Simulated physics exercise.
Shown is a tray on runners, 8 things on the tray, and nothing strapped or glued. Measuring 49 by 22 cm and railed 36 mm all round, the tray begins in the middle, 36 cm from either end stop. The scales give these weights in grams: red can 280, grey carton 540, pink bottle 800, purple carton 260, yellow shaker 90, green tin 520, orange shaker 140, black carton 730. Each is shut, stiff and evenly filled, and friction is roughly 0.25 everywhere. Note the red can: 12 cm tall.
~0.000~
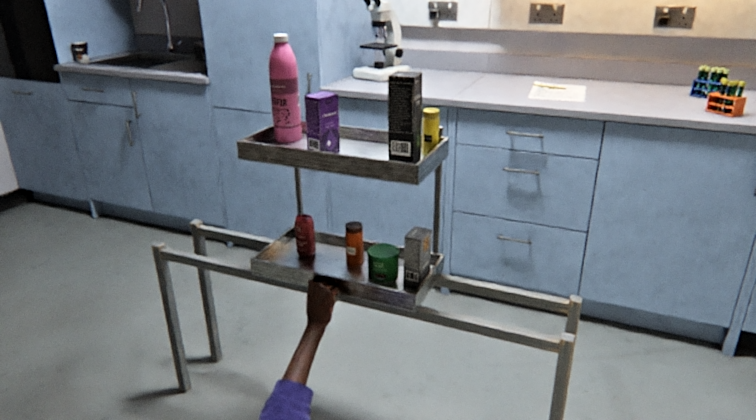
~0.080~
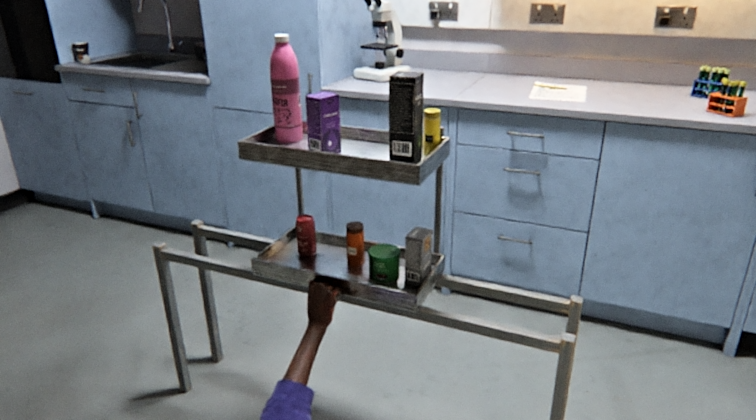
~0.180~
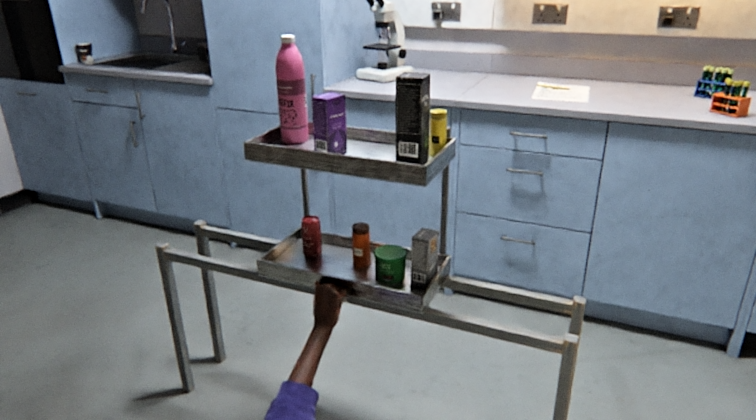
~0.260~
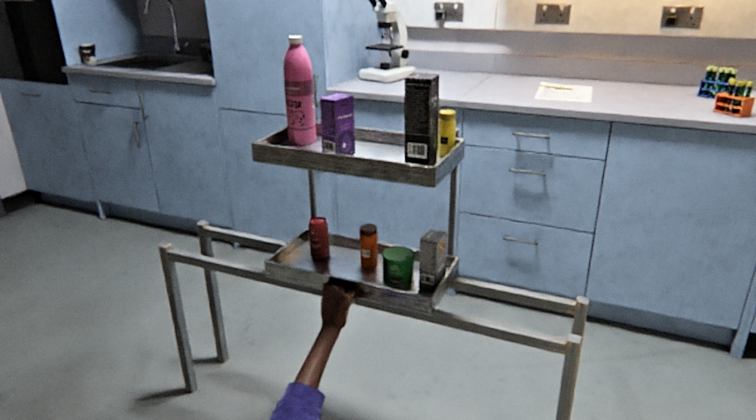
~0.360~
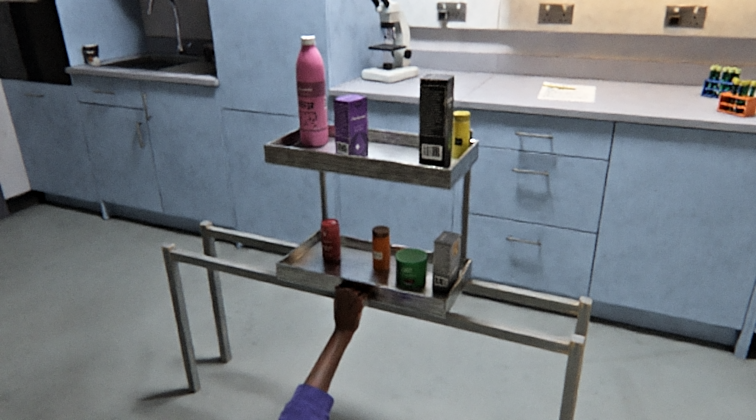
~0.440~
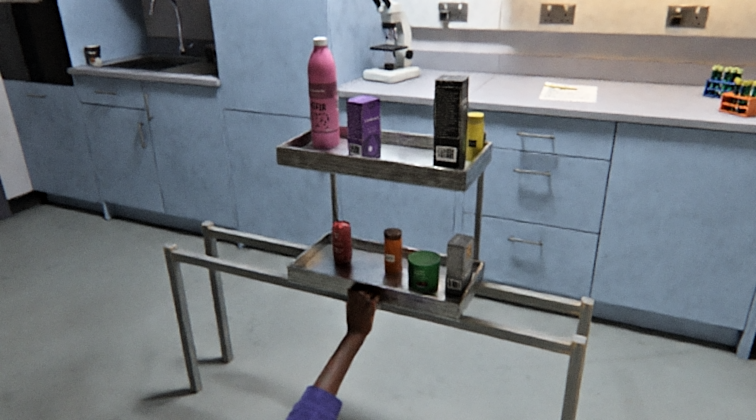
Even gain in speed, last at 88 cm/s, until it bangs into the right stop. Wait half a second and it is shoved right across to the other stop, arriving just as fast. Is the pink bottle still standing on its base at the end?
Yes.
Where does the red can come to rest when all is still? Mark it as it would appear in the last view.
Roughly pixel (219, 219).
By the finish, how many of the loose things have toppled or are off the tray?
That gives 2.
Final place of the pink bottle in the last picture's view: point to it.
You'll find it at about (192, 82).
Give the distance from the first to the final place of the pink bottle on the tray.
I'd put it at about 0 centimetres.
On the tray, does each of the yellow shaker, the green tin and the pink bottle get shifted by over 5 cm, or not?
In short, the yellow shaker leaves its position, the green tin leaves its position, the pink bottle stays close to home.
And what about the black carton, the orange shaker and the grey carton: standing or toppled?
Final state - black carton: Goes over; orange shaker: Remains on its base; grey carton: Remains on its base.
Around 1.04 s, tray moved 36 cm right; black carton now off the tray; pink bottle shifted 12 cm near (463, 105); purple carton shifted 12 cm.
Around 2.24 s, tray moved 15 cm right; pink bottle shifted 14 cm near (393, 99); purple carton shifted 15 cm; red can shifted 14 cm.
Around 3.14 s, tray moved 36 cm left; pink bottle shifted 4 cm near (204, 83); yellow shaker at 44° to upright; grey carton shifted 10 cm.
Finally (3.7 s), off the tray and tipped over, black carton; on their side or leaning hard on the tray, yellow shaker; not toppled but over 5 cm from the start, grey carton, green tin and orange shaker; the other 3 still in place (within 5 cm). In the last view, pink bottle near (192, 82).
